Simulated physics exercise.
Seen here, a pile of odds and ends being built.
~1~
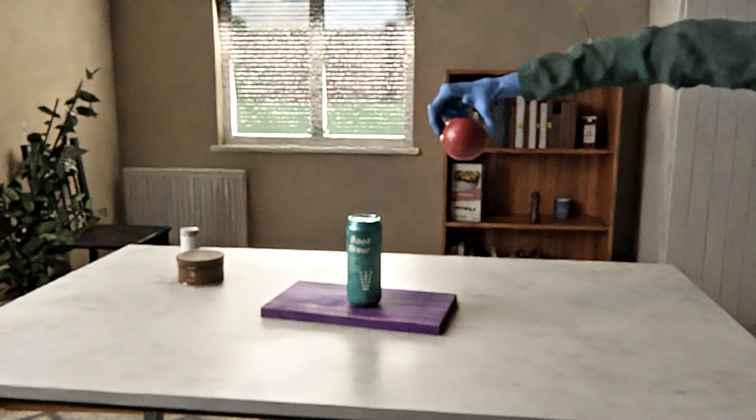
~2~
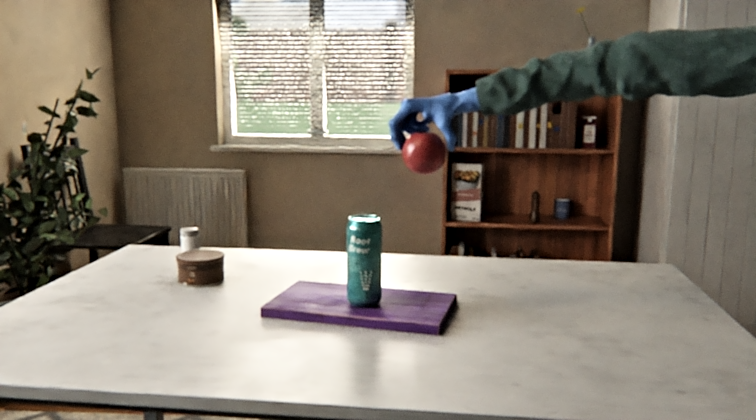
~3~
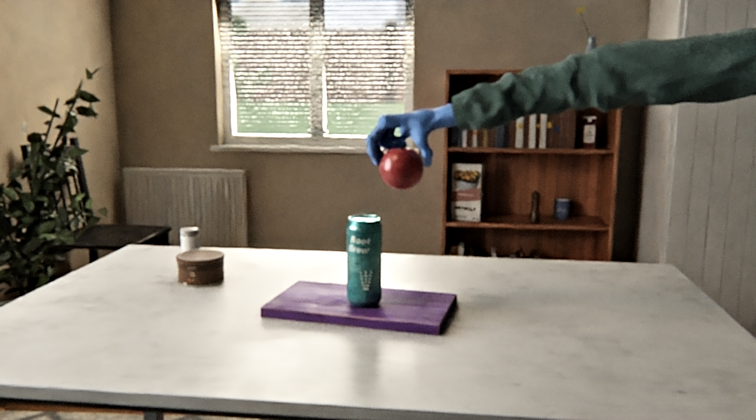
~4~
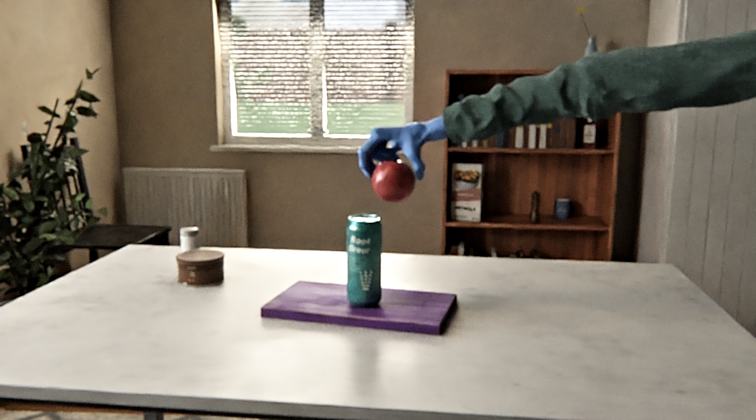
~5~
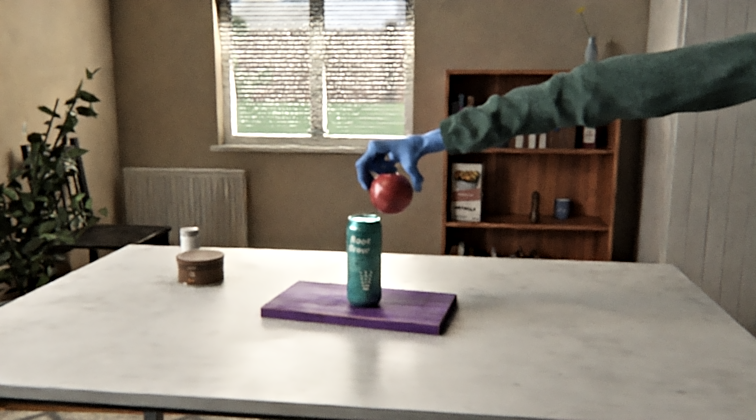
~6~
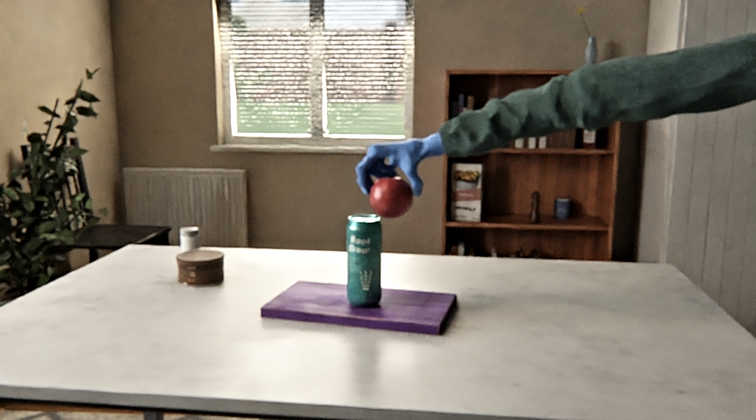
At the start, a blue-gloved hand holds a red apple up to the right of a teal can standing on a purple board on a pale table. The hand carries the apple left and downward, then lowers it more slowly until it is just above the can's top, slightly to the right, still in the fingers.
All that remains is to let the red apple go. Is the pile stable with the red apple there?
As it turns out, it comes apart.
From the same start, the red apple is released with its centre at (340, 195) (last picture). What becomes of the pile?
Then it loses its balance.
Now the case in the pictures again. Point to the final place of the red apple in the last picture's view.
Around (427, 286).
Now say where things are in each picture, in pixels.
Coming down; red apple (464, 138), in the first frame.
Coming down; red apple (424, 153); purple board (362, 305), in the second frame.
Coming down; red apple (401, 168), in the third frame.
Coming down; red apple (394, 181); purple board (362, 305), in the fourth frame.
Coming down; red apple (391, 193), in the fifth frame.
In place under the hand; red apple (391, 197); purple board (362, 305), in the sixth frame.
Then, 0.30 s after the last picture, red apple now fallen.
Then, 1.10 s after the last picture, nothing new.
At rest, fallen, red apple; the other 4 in place. Seen from the same camera at the end, red apple near (427, 286). The pile gives way.
